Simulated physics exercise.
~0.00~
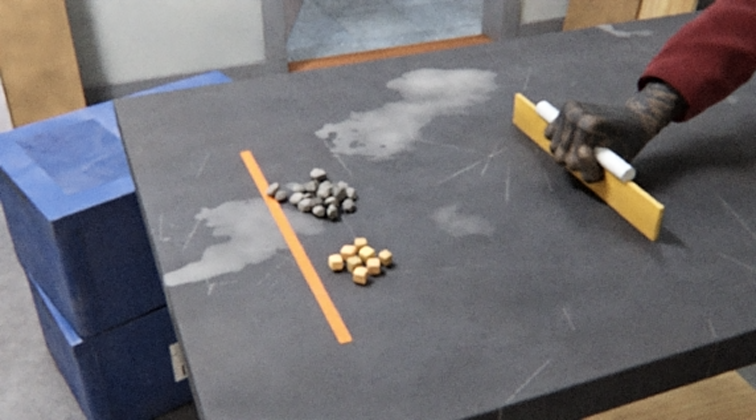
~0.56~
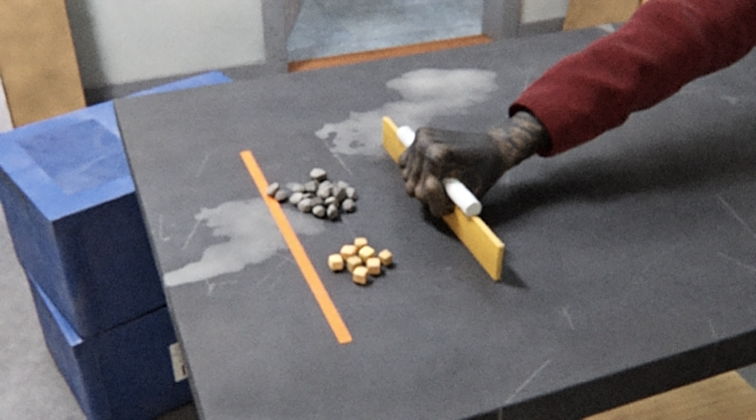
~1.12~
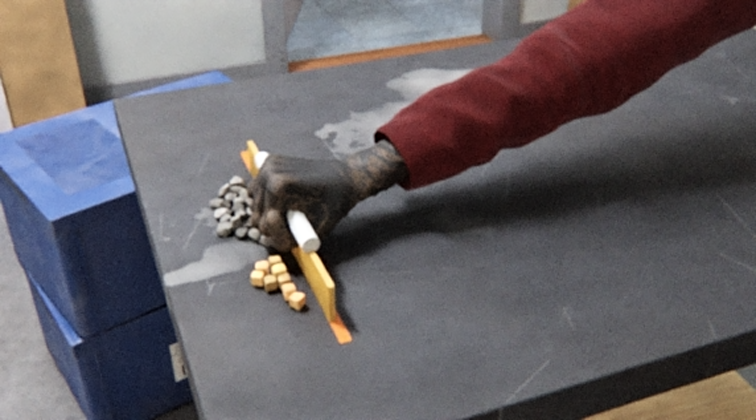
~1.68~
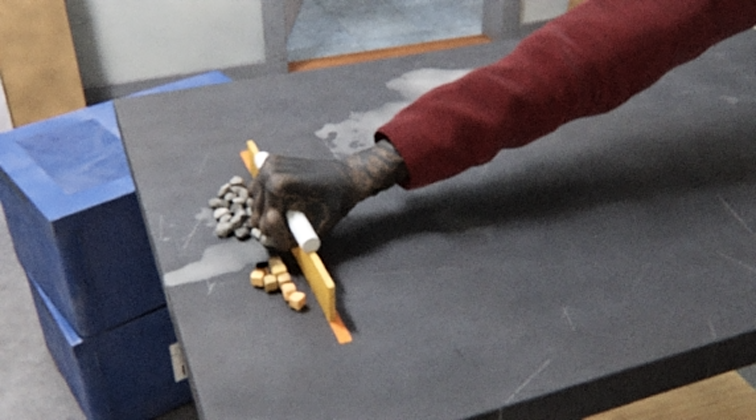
A gloved hand pushing grey pebbles and small tan cubes leftward across a dark table with a yellow scraper, stopping at orange tape.
